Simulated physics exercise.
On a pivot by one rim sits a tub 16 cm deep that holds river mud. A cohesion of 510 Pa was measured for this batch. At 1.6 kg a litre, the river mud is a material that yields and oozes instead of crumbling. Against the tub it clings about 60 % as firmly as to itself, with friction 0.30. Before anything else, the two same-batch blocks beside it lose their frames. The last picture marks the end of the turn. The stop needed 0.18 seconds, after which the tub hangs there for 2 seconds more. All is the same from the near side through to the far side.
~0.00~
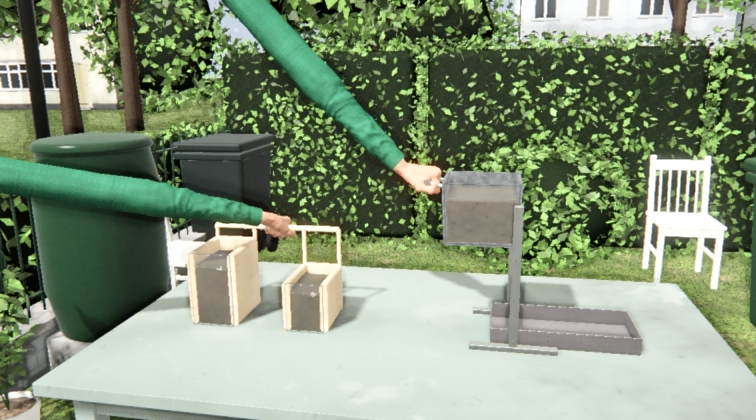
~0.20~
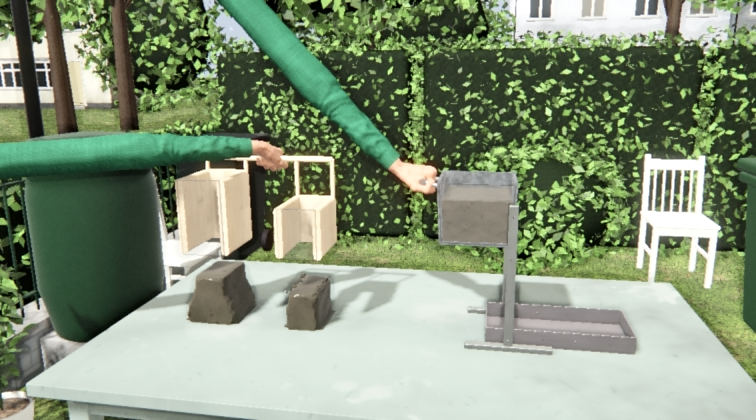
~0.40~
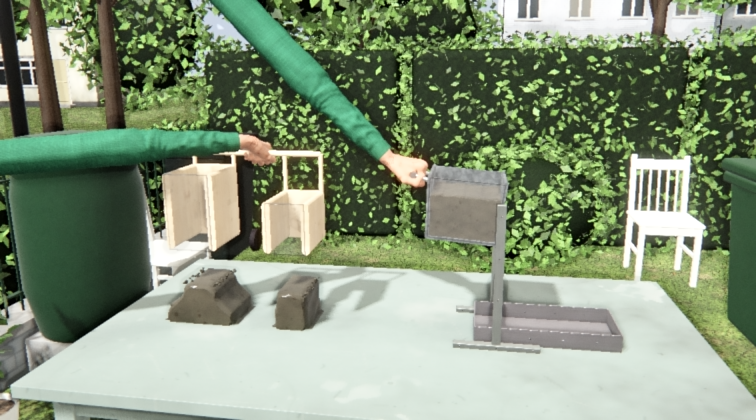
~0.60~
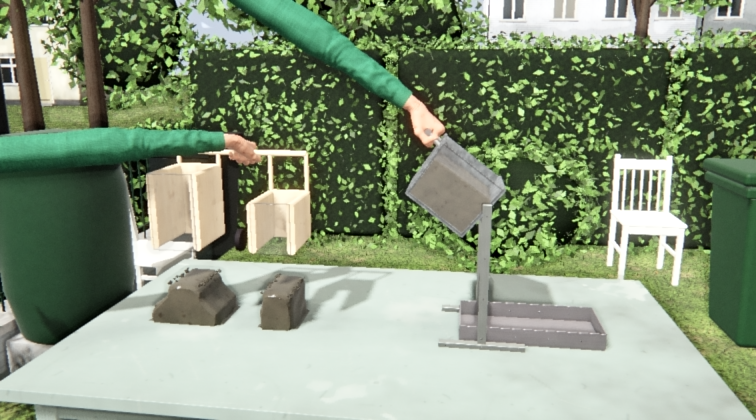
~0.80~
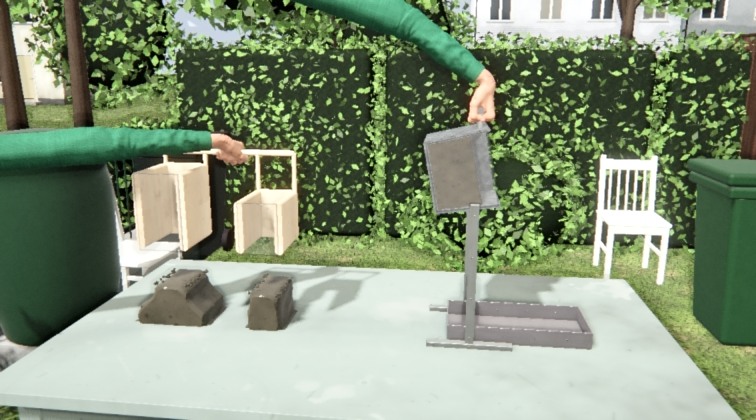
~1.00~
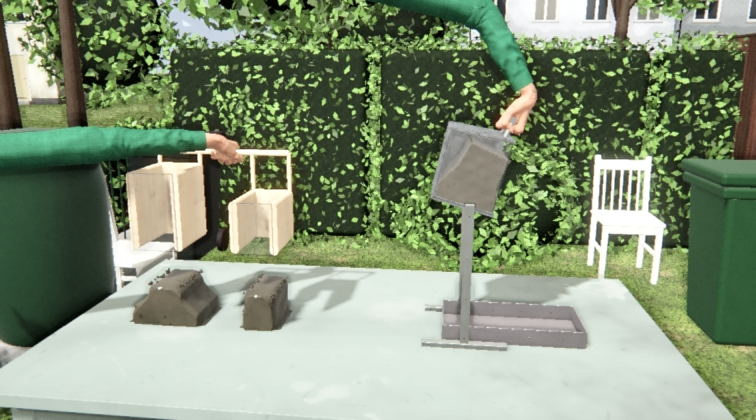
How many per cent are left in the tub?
About 0 %.
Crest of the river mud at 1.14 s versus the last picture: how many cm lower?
About 10 cm.
By 1.14 s, the tub is at 103 degrees and holds 52 %.
By 1.31 s, the tub is at 103 degrees and holds 28 %.
By 1.48 s, the tub is at 103 degrees and holds 11 %.
By 1.65 s, the tub is at 103 degrees and holds 0 %.
By 3.00 s, at the end, the tub is at 103 degrees and holds 0 %.
